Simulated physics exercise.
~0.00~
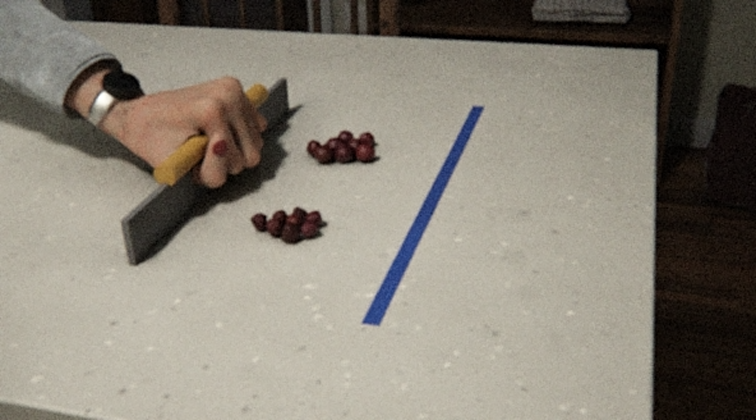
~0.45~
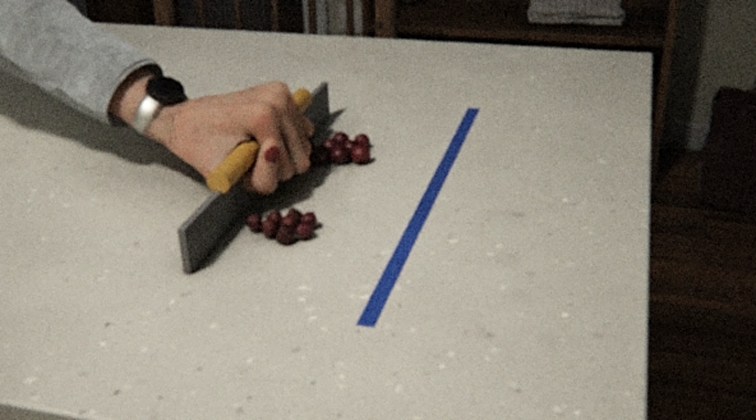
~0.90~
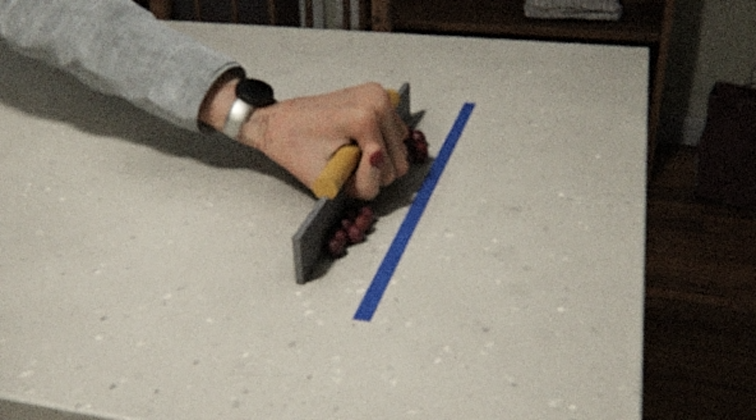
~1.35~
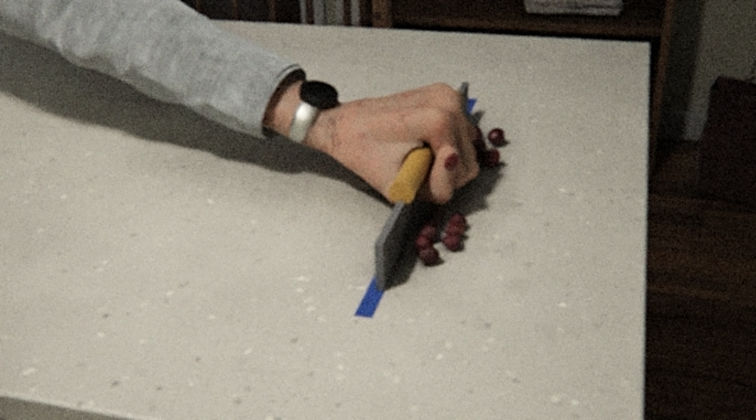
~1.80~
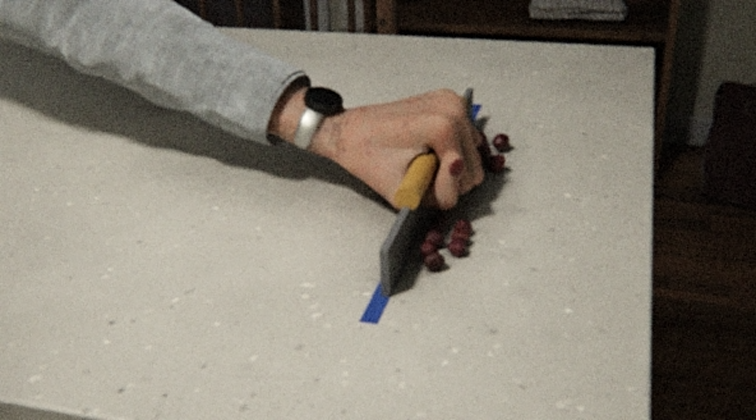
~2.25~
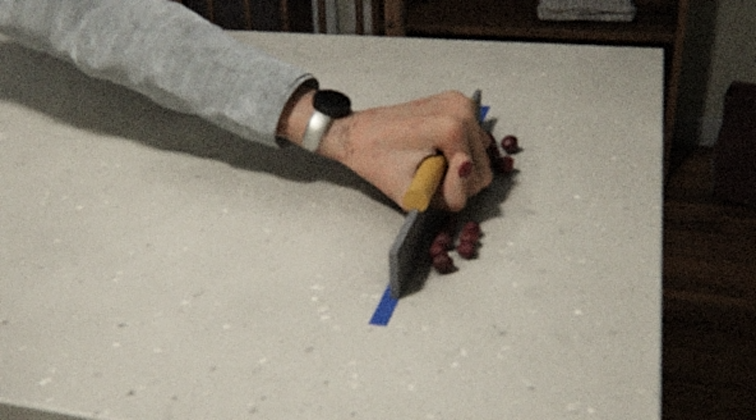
A hand in a grey sleeve, with a watch at the wrist, grips a flat scraper by its yellow handle and slides it right across a pale speckled table. Two small heaps of dark red, berry-like things lie between the blade and a strip of blue tape. The scraper reaches the heaps and pushes both along ahead of it. They cross the tape as the blade arrives there, spreading slightly. The hand then stops with the blade at the tape, and both batches rest just beyond it, still on the table.
